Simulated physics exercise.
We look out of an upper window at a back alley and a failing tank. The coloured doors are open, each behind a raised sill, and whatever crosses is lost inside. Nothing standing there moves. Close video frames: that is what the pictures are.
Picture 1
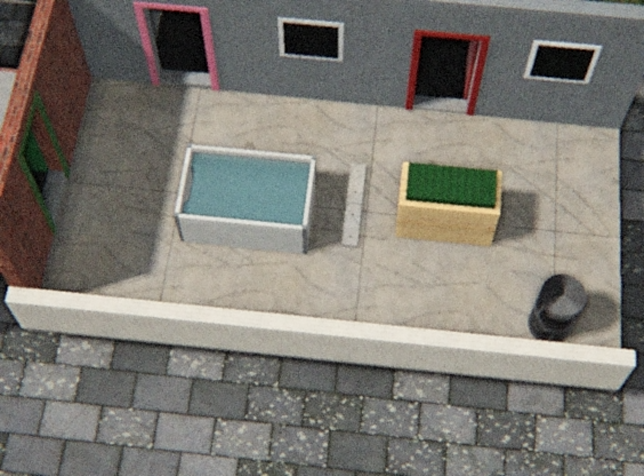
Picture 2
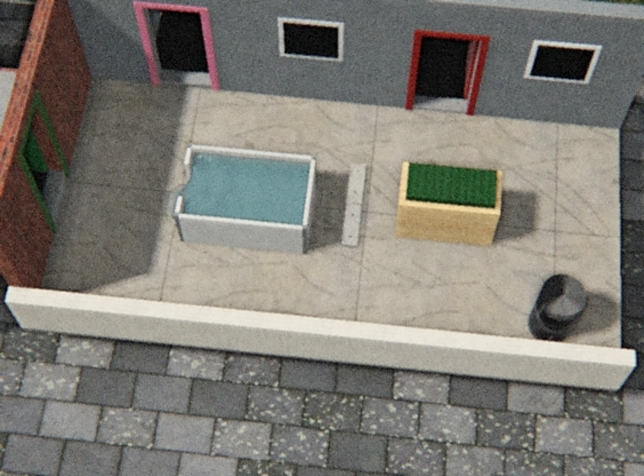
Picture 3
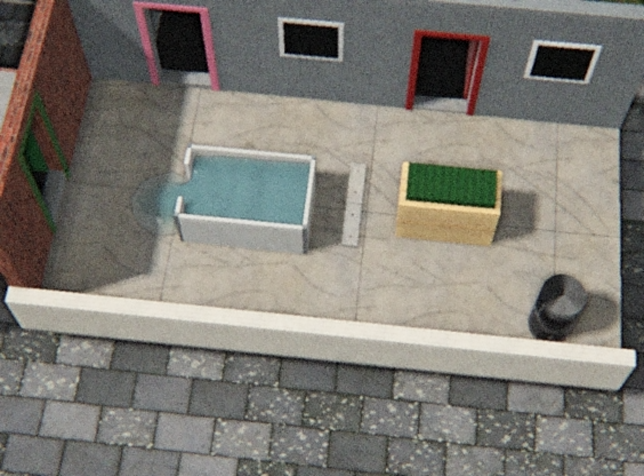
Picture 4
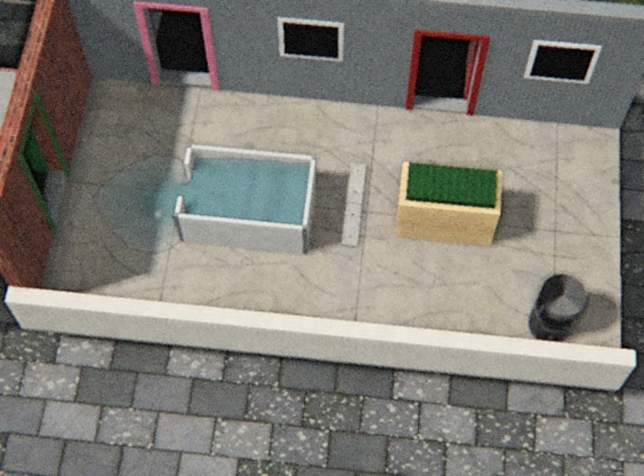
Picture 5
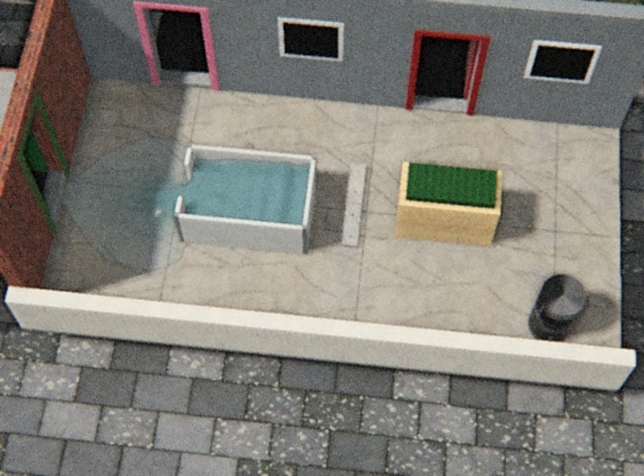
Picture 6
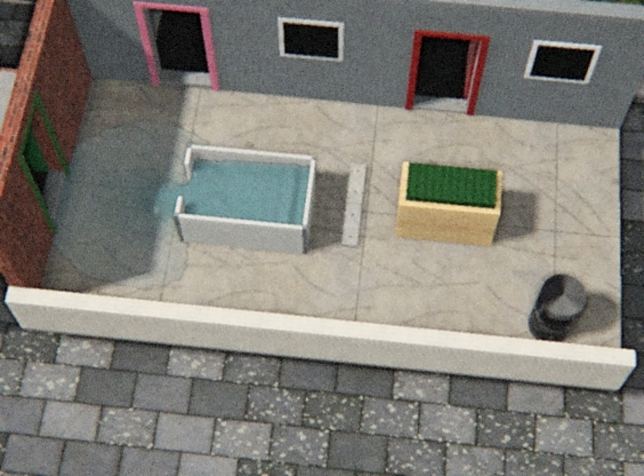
The clip shows a walled yard with an open water tank, a planter-like box and a dark barrel; a gap opens in the tank's left side, and water pours out, spreading left across the paving toward the brick wall.
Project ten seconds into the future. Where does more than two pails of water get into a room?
Outcome: The green door will respect the limit, the pink door will respect the limit, the red door will respect the limit.
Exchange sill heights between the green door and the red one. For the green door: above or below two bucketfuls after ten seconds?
Green door: Overshoots.
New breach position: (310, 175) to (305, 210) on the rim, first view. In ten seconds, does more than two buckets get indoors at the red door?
After that, red door tops the limit.
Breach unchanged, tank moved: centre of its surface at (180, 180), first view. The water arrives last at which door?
The red one.
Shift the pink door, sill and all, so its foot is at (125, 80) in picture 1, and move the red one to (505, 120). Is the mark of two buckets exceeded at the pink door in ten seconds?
Well, in that case the pink tops the limit.
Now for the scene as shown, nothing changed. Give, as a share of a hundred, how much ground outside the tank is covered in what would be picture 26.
The answer is around 40 per cent.
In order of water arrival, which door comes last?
The red-painted one.
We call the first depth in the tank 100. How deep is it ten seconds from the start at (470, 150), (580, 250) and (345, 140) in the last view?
Respectively 4, 4 and 6 per cent.
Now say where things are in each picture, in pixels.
The first picture shows the open tank at (246, 189) is whole and still.
In the second picture, the front is at (176, 222), out from the gap at (189, 198).
In the third picture, the front is at (137, 207), out from the gap at (189, 199).
In the fourth picture, water pours out at (189, 199) and has run to (101, 200).
In the fifth picture, water pours out at (189, 199) and has run to (68, 197).
In the sixth picture, the front is at (54, 236), out from the gap at (189, 199).
A moment on, water covers 20 % of the floor; the green door wet at the sill, nothing in, the pink door not reached, the red door not reached.
Next, water covers 20 % of the floor; the green door wet at the sill, nothing in, the pink door wet at the sill, nothing in, the red door not reached.
Then, water covers 40 % of the floor; the green door wet at the sill, nothing in, the pink door wet at the sill, nothing in, the red door not reached.
Later, water covers 80 % of the floor; the green door wet at the sill, nothing in, the pink door wet at the sill, nothing in, the red door wet at the sill, nothing in.
In the end, water covers 90 % of the floor; the green door wet at the sill, nothing in, the pink door wet at the sill, nothing in, the red door wet at the sill, nothing in.
